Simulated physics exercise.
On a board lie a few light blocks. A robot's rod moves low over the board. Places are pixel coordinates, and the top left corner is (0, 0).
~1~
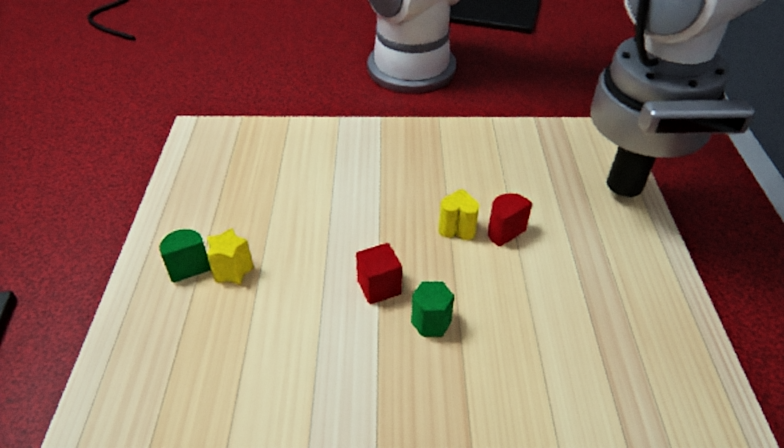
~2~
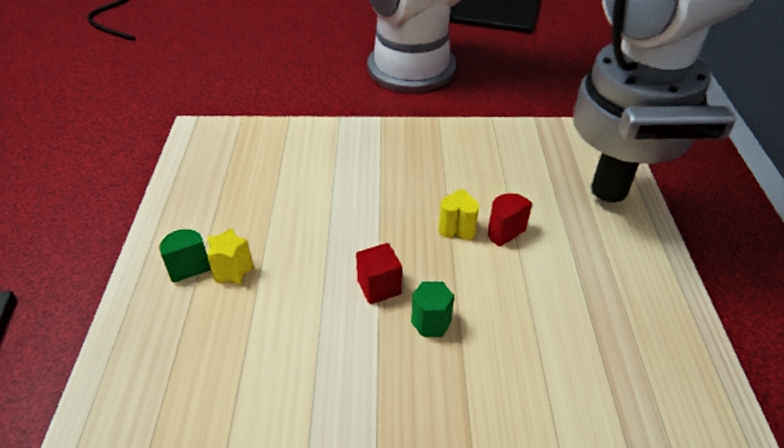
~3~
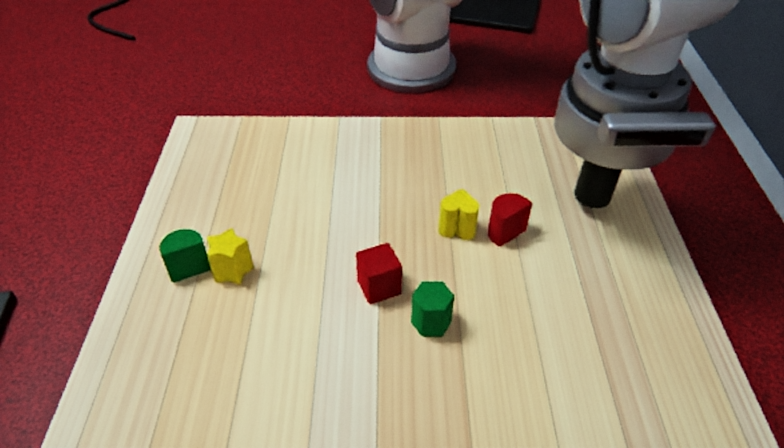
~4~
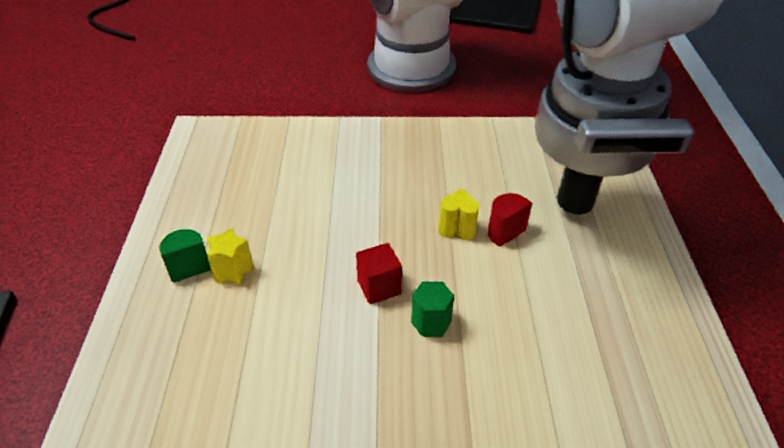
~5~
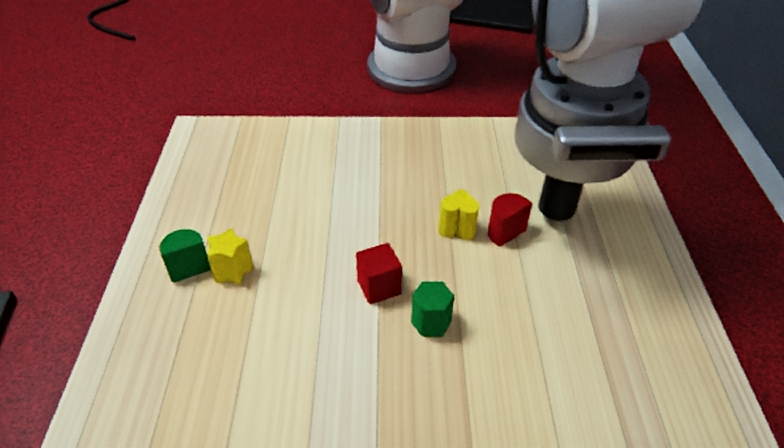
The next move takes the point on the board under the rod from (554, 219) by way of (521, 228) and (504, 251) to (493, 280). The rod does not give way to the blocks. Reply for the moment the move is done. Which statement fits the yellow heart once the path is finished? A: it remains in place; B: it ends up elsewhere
The correct letter is B.
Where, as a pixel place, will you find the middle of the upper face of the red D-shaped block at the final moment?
At roughly (464, 227).
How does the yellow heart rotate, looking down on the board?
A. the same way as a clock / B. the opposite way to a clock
The one that fits is A, the same way as a clock.
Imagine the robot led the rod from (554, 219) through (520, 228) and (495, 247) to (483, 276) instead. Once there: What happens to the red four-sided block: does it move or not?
At the moment the path ends, the red four-sided block still stands where it did.
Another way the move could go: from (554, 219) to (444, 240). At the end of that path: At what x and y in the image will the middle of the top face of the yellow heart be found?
The middle of its upper face will lie at (410, 203).
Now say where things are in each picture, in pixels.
In the first picture, tip of the rod at (625, 185), middles of tops, green six-sided block at (434, 295), yellow heart at (460, 202), red D-shaped block at (510, 204).
In the second picture, rod at (609, 191), nothing pushed.
In the third picture, rod at (592, 196), nothing pushed.
In the fourth picture, rod at (575, 202), nothing pushed.
In the fifth picture, rod at (557, 208), green six-sided block at (434, 295), yellow heart at (460, 202), red D-shaped block at (510, 204).
On the path given first. One third of the way, rod at (523, 218); yellow heart at (454, 201), turned 15° clockwise; red D-shaped block at (489, 209).
Two thirds of the way, rod at (506, 241); yellow heart at (444, 201), turned 45° clockwise; red D-shaped block at (469, 222), turned 50° clockwise.
At the end, rod at (495, 269); green six-sided block unmoved; yellow heart at (444, 201), turned 45° clockwise; red D-shaped block at (464, 227), turned 80° clockwise.
